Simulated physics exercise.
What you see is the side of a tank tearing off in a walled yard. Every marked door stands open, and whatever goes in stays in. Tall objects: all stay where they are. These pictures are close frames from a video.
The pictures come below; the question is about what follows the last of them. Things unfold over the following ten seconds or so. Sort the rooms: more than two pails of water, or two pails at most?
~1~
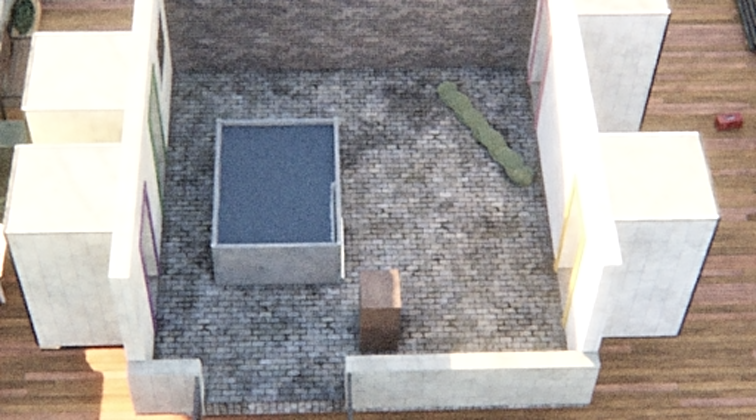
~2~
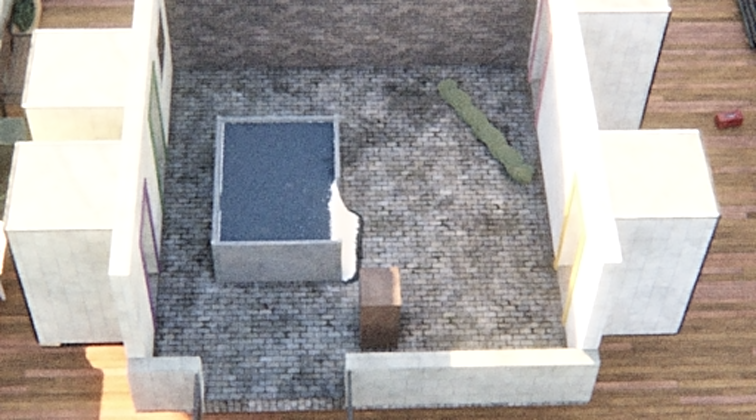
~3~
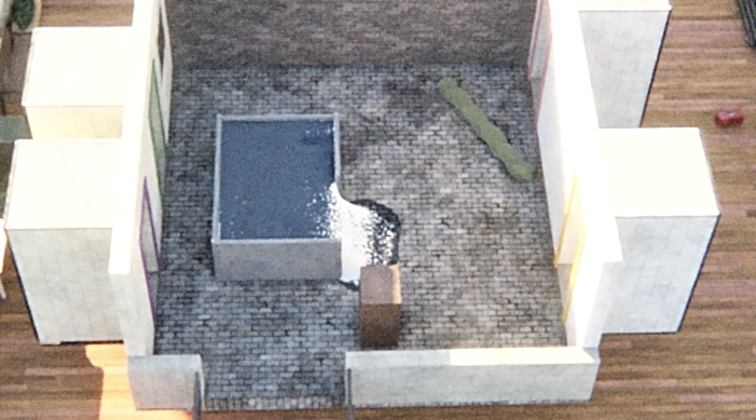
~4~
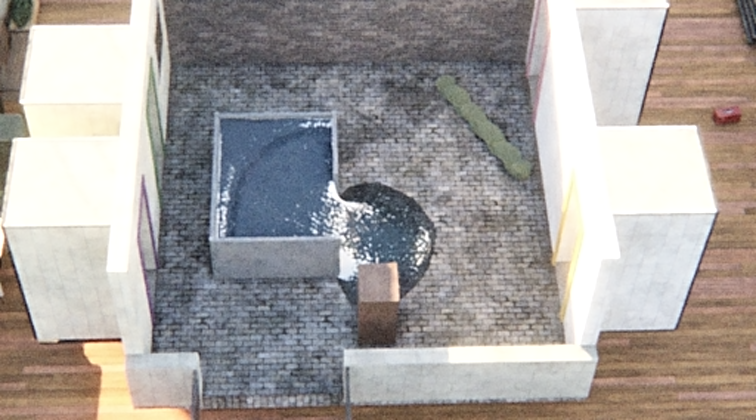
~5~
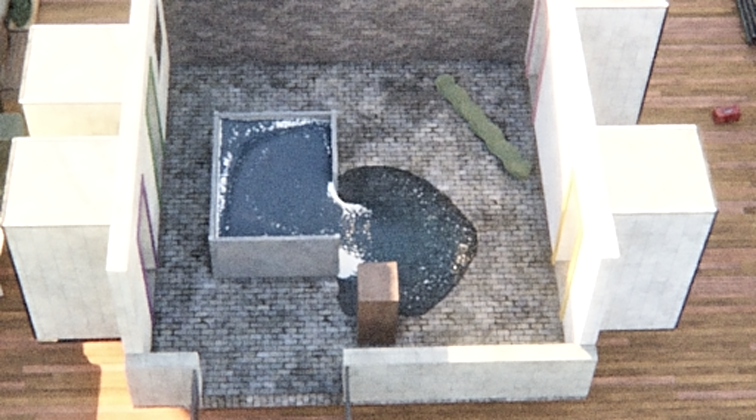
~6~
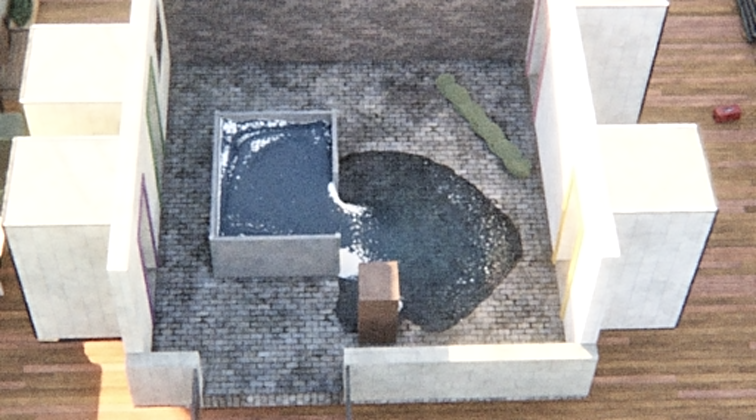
Pink door - two pails at most; yellow door - more than two pails; purple door - more than two pails; green door - two pails at most.
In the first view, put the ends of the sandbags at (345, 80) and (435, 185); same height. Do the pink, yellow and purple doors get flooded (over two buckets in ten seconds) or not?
The pink door tops the threshold, the yellow door tops the threshold, and the purple door tops the threshold.
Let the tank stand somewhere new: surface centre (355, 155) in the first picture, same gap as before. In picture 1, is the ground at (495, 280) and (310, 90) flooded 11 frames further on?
The first spot is inundated and the second is left dry.
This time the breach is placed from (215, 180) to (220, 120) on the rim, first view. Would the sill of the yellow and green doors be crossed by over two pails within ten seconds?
Note - yellow door: Short of the mark, green door: Past the mark.
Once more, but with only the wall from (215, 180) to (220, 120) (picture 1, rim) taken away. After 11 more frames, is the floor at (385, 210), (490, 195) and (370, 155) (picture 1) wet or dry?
In turn: Untouched, then untouched, then untouched.
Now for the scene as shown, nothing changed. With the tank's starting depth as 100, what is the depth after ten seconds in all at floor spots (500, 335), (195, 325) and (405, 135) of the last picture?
Roughly 14 per cent, 10 per cent and 6 per cent.
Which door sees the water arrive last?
My answer: The one in green.
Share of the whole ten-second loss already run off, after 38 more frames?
Roughly 70 percent.
A moment on, water covers 35 % of the floor; the pink door not reached, the yellow door over two buckets in, the purple door not reached, the green door not reached.
Next, water covers 40 % of the floor; the pink door wet at the sill, nothing in, the yellow door far over two buckets in, the purple door not reached, the green door not reached.
Then, water covers 55 % of the floor; the pink door wet at the sill, nothing in, the yellow door far over two buckets in, the purple door not reached, the green door not reached.
Later, water covers 90 % of the floor; the pink door wet at the sill, nothing in, the yellow door far over two buckets in, the purple door under two buckets in, the green door not reached.
In the end, water covers 95 % of the floor; the pink door wet at the sill, nothing in, the yellow door far over two buckets in, the purple door over two buckets in, the green door wet at the sill, nothing in.
